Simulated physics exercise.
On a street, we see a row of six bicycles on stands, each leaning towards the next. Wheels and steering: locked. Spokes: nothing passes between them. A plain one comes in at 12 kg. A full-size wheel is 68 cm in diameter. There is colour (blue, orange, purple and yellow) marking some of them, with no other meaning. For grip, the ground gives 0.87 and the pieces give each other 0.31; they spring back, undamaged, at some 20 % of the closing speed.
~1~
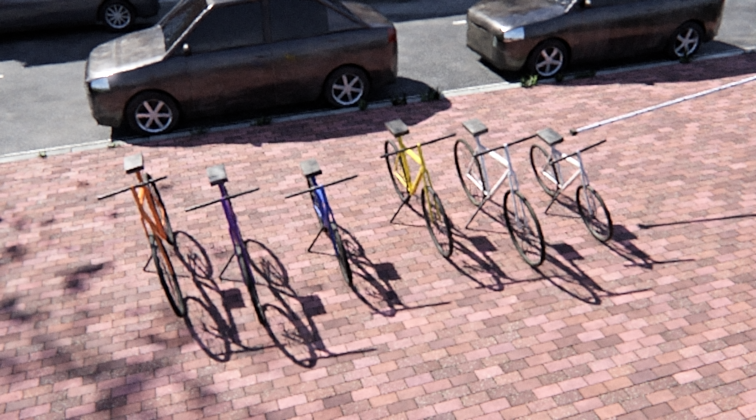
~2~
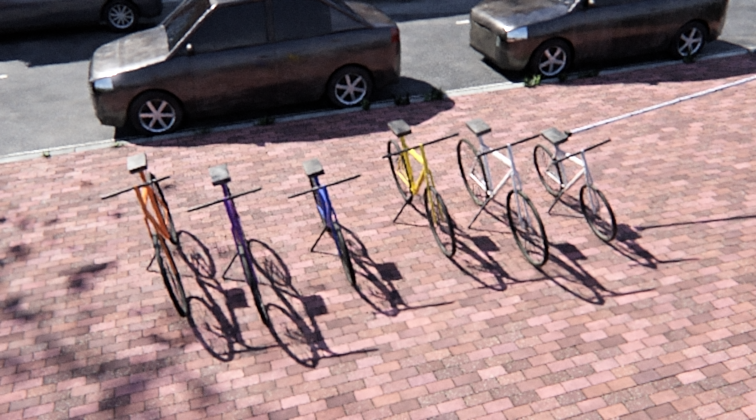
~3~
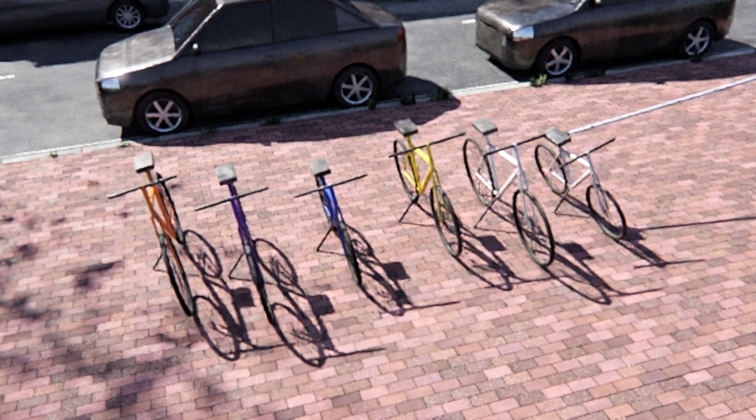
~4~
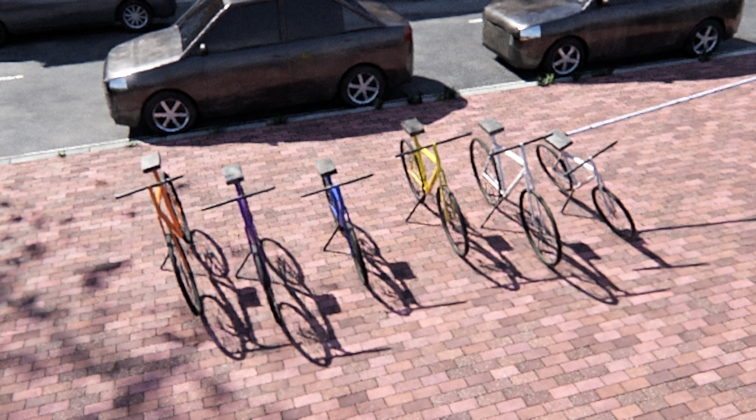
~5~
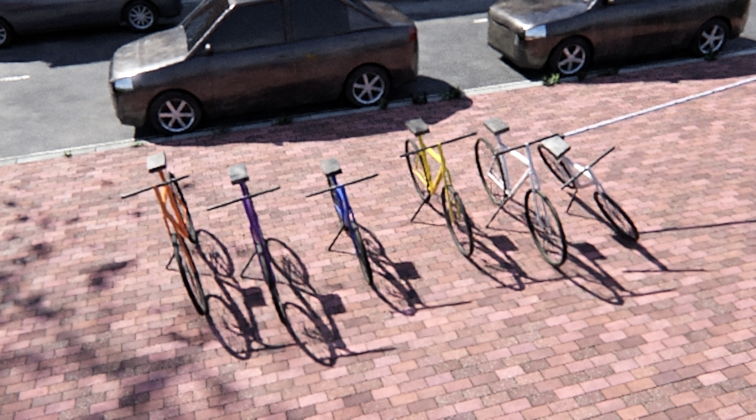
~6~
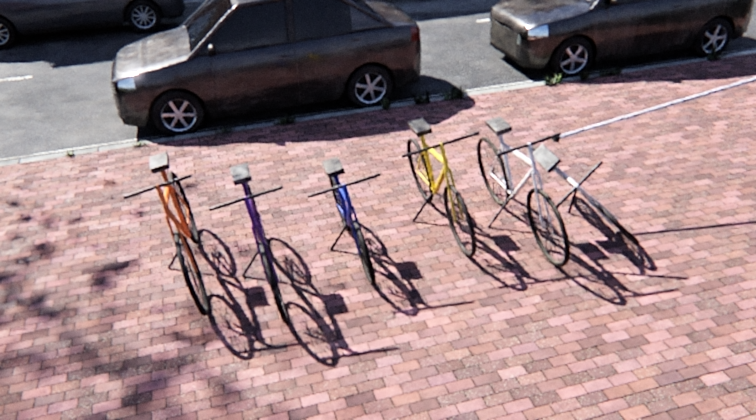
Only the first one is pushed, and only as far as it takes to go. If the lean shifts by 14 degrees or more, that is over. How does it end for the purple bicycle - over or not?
It ends over.
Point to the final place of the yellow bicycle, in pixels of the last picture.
In the last picture it sits at roughly (363, 209).
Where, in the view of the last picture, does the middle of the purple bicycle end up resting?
Close to (176, 282).
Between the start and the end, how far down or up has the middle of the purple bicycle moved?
Lower by close to 25 cm.
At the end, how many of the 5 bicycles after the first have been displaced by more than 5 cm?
That would be 5.
Then, 0.45 s past the last view, none of the 5 other bicycles over, 1 disturbed; purple bicycle unmoved.
Then, 1.29 s past the last view, 2 of the 5 other bicycles over; purple bicycle unmoved; yellow bicycle 38° from how it stood.
Then, 2.67 s past the last view, 4 of the 5 other bicycles over; purple bicycle 41° from how it stood; blue bicycle 73° from how it stood.
Then, 3.35 s past the last view, 5 of the 5 other bicycles over; purple bicycle lying flat; orange bicycle lying flat.
In the end, 5 of the 5 other bicycles over; purple bicycle lying flat; orange bicycle lying flat; blue bicycle lying flat. Not one is left standing. From the last view, middles, purple bicycle near (176, 282), orange bicycle near (105, 267).
